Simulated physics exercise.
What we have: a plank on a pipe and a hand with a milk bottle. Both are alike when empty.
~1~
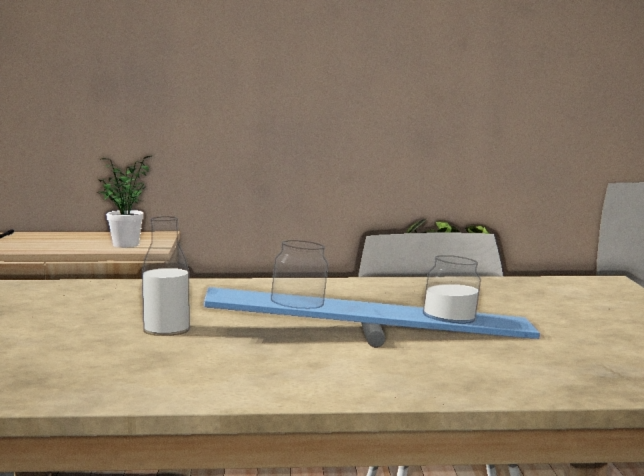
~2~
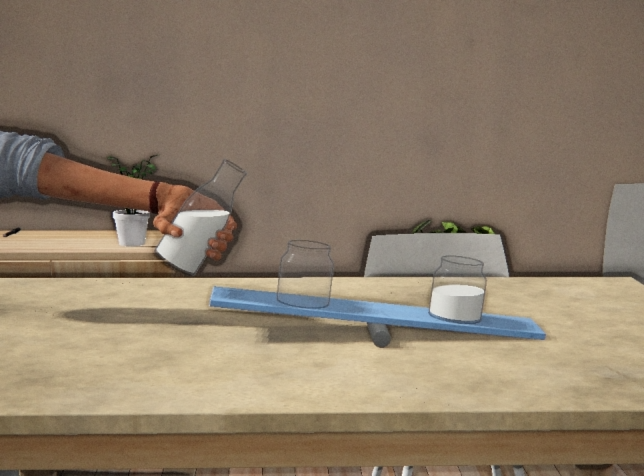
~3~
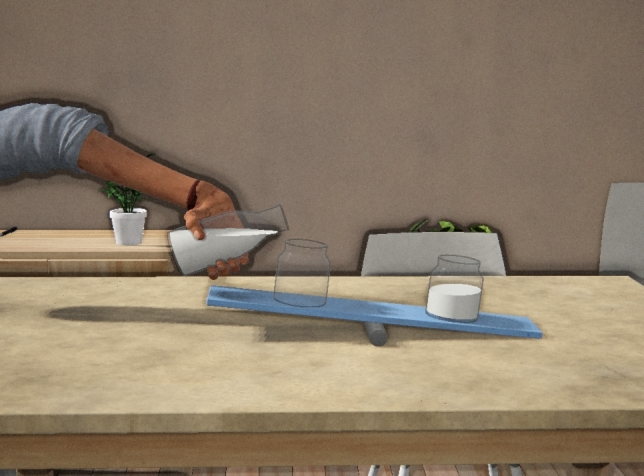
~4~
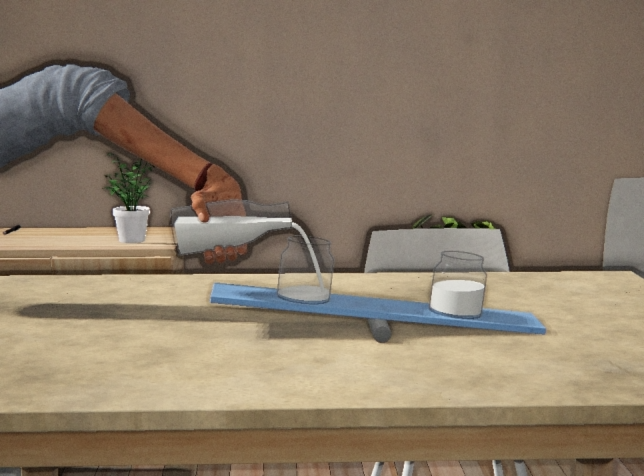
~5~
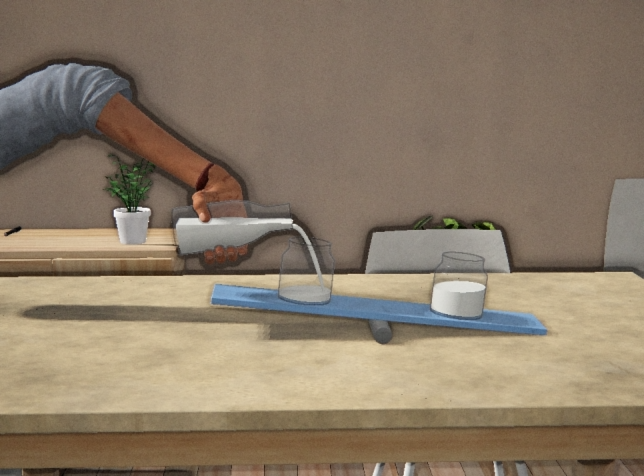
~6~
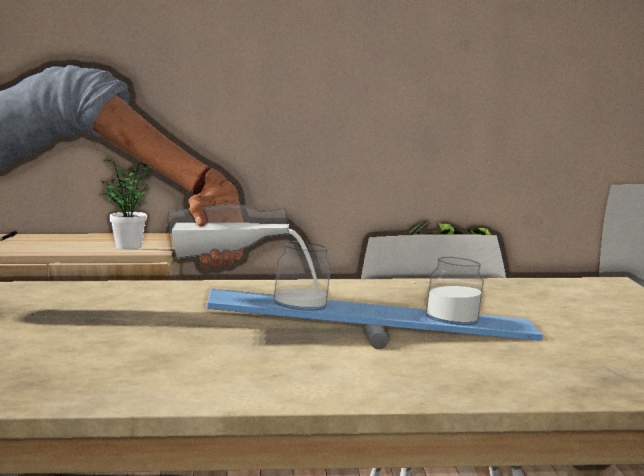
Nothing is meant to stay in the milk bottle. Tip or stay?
It swings over.
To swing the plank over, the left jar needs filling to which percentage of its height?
About 45 per cent.
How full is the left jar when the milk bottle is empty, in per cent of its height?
I make it 75 per cent.
Shortly, the left jar is about a third full; the plank leans as before.
Then, the left jar is about two thirds full; the plank has swung over, and that end is down.
At the finish, the left jar is about three quarters full; the plank has swung over, and that end is down.
